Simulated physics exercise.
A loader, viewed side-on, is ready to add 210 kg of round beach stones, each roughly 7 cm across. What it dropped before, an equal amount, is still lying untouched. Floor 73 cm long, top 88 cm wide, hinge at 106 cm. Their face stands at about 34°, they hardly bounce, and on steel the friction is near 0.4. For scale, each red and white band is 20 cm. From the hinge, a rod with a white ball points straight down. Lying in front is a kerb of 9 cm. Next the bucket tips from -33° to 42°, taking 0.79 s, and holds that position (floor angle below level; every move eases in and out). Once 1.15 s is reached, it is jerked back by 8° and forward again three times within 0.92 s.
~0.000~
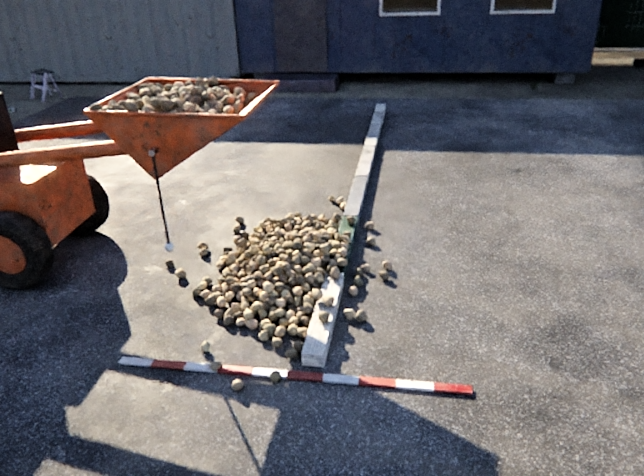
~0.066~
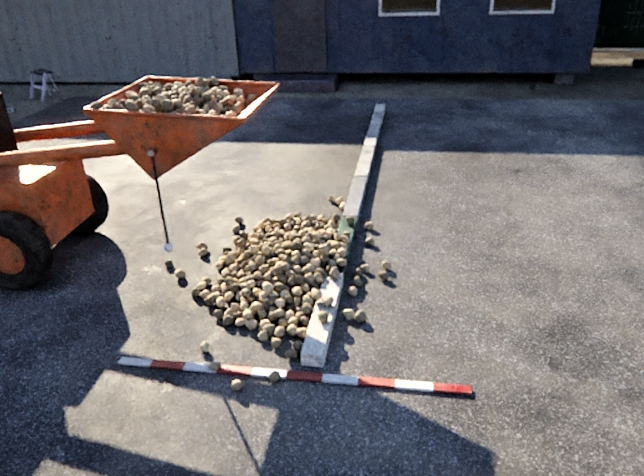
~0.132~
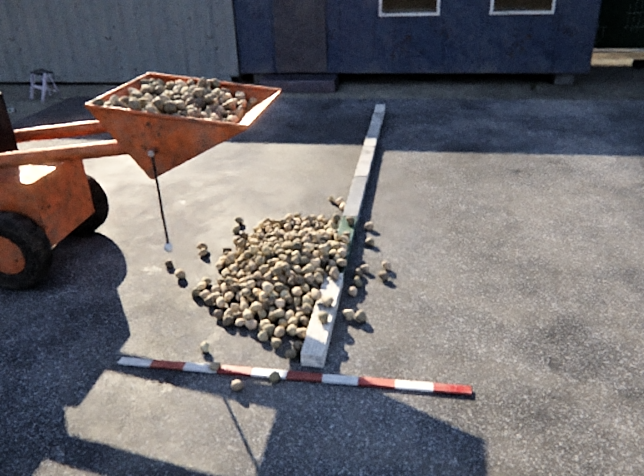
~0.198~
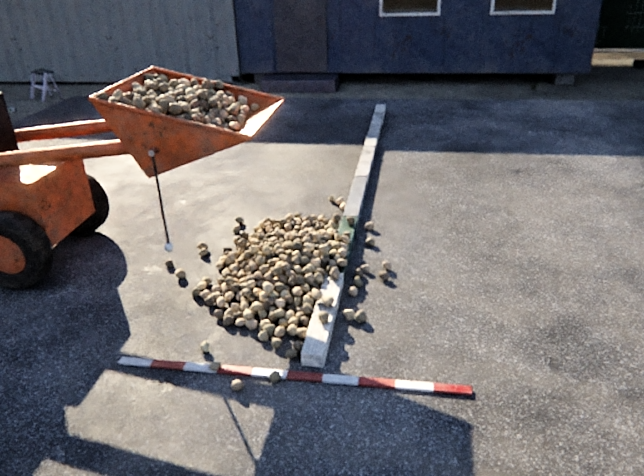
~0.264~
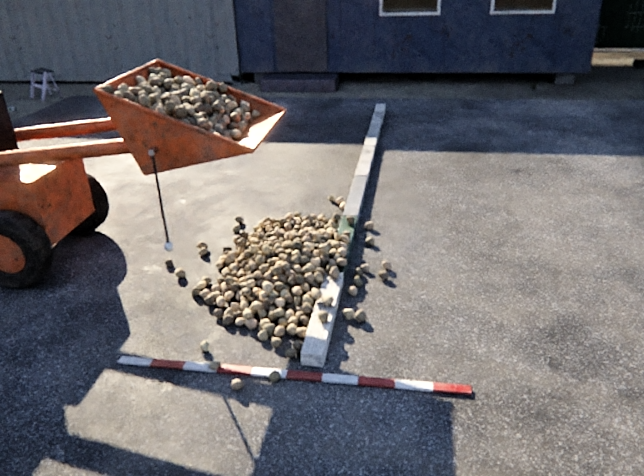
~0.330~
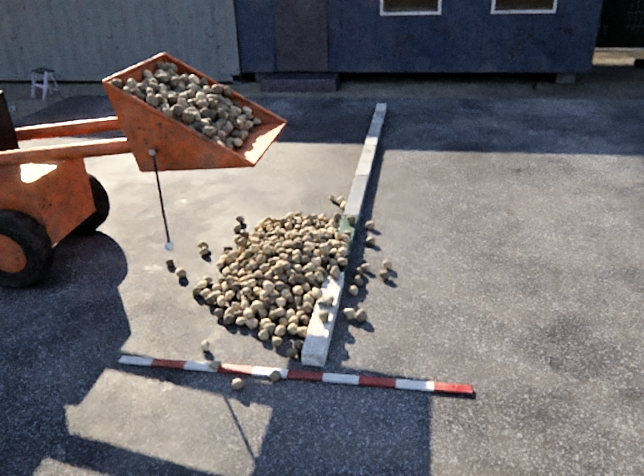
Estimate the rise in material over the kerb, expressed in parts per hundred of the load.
Close to 27 parts in a hundred.
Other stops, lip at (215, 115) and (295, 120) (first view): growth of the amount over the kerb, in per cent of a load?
Roughly 5 and 70 per cent, in that order.
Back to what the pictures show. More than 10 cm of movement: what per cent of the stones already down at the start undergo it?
Close to 15 in a hundred of them.
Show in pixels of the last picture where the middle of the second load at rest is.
In the last view, about pixel (302, 256).
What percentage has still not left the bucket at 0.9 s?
Roughly 60 per cent is still inside.
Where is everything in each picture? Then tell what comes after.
The first picture shows lip at (244, 118), floor tilted -33°, highest stones at (186, 90). The earlier load is highest near (304, 245), 19 cm above ground level, 98 % on this side of the kerb, 2 % over the kerb.
The second picture shows lip at (245, 120), floor tilted -31°, highest stones at (170, 90); the stones move at 0.1 m/s on average.
In the third picture, the bucket is at -27°, its lip at (247, 128); the top of the load is at (162, 88); the stones move at 0.2 m/s on average.
In the fourth picture, the bucket is at -21°, its lip at (251, 138); the top of the load is at (155, 83); the stones move at 0.4 m/s on average.
The fifth picture shows lip at (253, 151), floor tilted -13°, highest stones at (157, 77); the stones move at 0.4 m/s on average.
In the sixth picture, the bucket is at -5°, its lip at (254, 166); the top of the load is at (164, 73); the stones move at 0.5 m/s on average.
After 0.6 s the floor is at 30°; in per cent of one load, 100 in the bucket, 98 on this side of the kerb, 2 over the kerb; the foremost stones are at (370, 266).
After 0.9 s the floor is at 42°; in per cent of one load, 58 in the bucket, 140 on this side of the kerb, 2 over the kerb; the foremost stones are at (370, 266).
After 2.5 s the floor is at 42°; in per cent of one load, 0 in the bucket, 172 on this side of the kerb, 29 over the kerb; the foremost stones are at (507, 264).
After 4.9 s the floor is at 42°; in per cent of one load, 0 in the bucket, 172 on this side of the kerb, 29 over the kerb; the foremost stones are at (507, 263). Net gain over the kerb, 27.
